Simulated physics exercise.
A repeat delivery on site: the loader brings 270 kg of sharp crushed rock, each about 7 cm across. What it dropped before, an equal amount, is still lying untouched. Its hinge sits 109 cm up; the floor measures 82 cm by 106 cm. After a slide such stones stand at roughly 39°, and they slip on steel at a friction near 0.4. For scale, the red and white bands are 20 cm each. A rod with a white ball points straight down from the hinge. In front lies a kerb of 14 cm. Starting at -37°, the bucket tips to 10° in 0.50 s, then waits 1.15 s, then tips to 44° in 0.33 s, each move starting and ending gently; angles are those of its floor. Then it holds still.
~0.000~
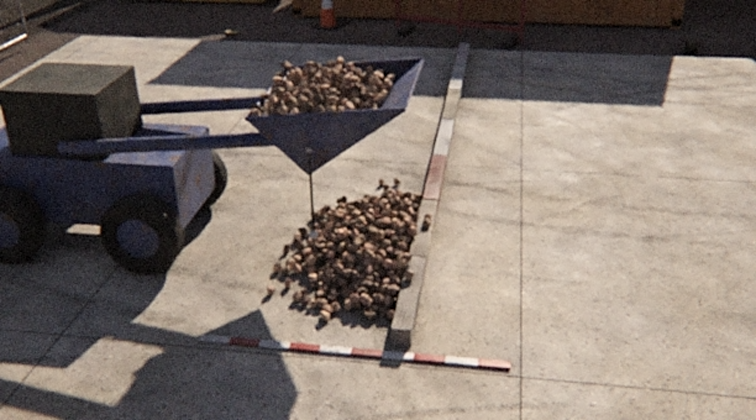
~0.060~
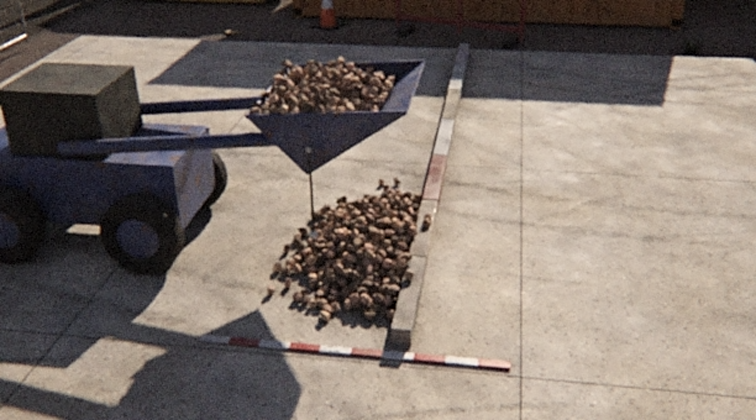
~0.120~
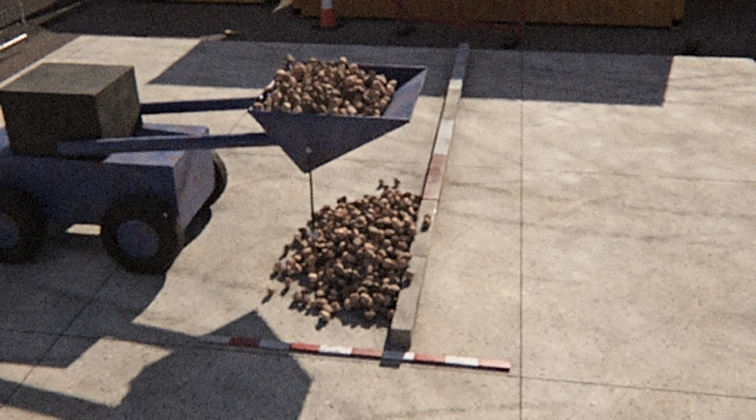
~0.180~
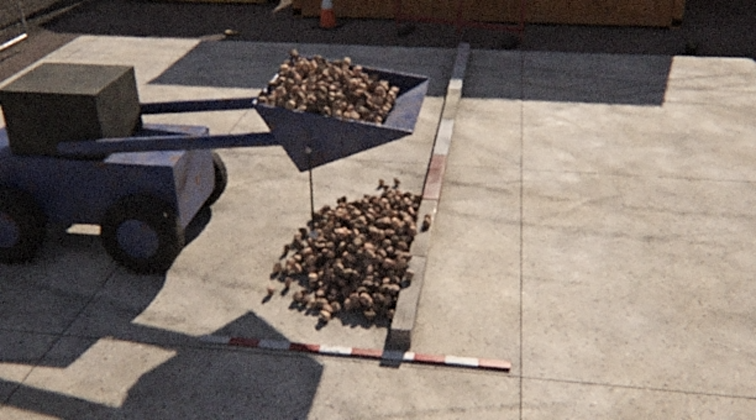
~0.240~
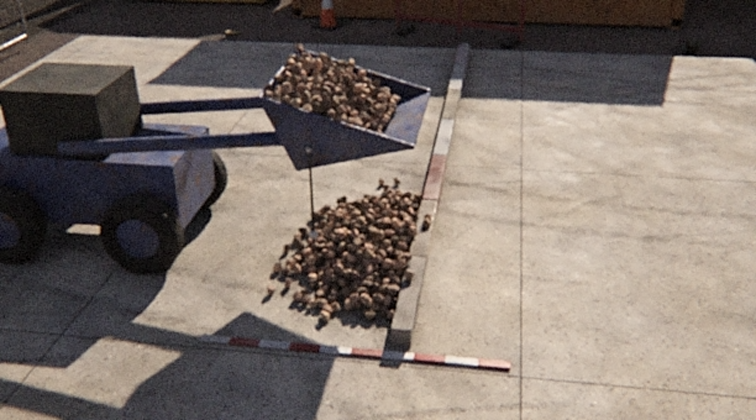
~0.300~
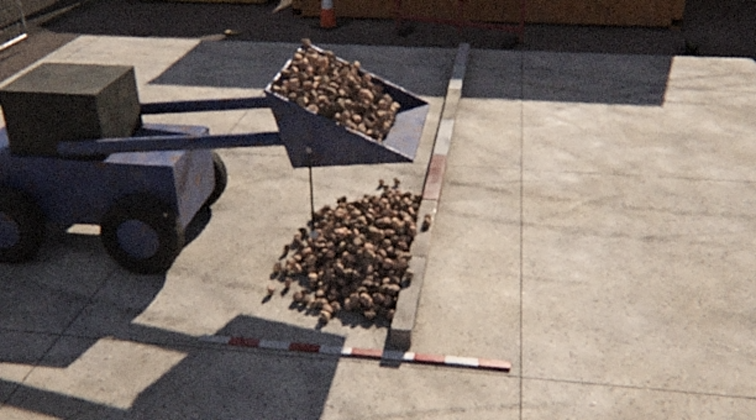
A sunlit yard of pale concrete slabs is seen from above at an angle, with shadows across the ground. At left, a dark blue wheeled loader holds a bucket of brownish stones above a similar heap beside a low kerb, near red and white bands. The bucket slowly tilts forward, its right edge lowering and the stones shifting slightly, while the loader, heap and camera stay still.
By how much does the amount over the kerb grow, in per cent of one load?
About 63 per cent.
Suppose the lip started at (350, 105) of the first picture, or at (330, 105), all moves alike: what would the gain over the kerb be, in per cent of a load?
First some 10, then 0 per cent.
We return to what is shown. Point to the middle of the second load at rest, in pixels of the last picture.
Near (443, 246).
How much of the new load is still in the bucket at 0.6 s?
Roughly 100 per cent is still inside.
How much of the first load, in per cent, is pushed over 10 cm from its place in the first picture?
Roughly 0 per cent of them.
After 0.4 s the floor is at 5°; in per cent of one load, 100 in the bucket, 100 on this side of the kerb; the foremost stones are at (414, 238).
After 0.6 s the floor is at 10°; in per cent of one load, 100 in the bucket, 100 on this side of the kerb; the foremost stones are at (414, 238).
After 2.4 s the floor is at 44°; in per cent of one load, 18 in the bucket, 154 on this side of the kerb, 28 over the kerb; the foremost stones are at (495, 252).
After 4.9 s the floor is at 44°; in per cent of one load, 0 in the bucket, 137 on this side of the kerb, 63 over the kerb; the foremost stones are at (555, 259). Net gain over the kerb, 63.
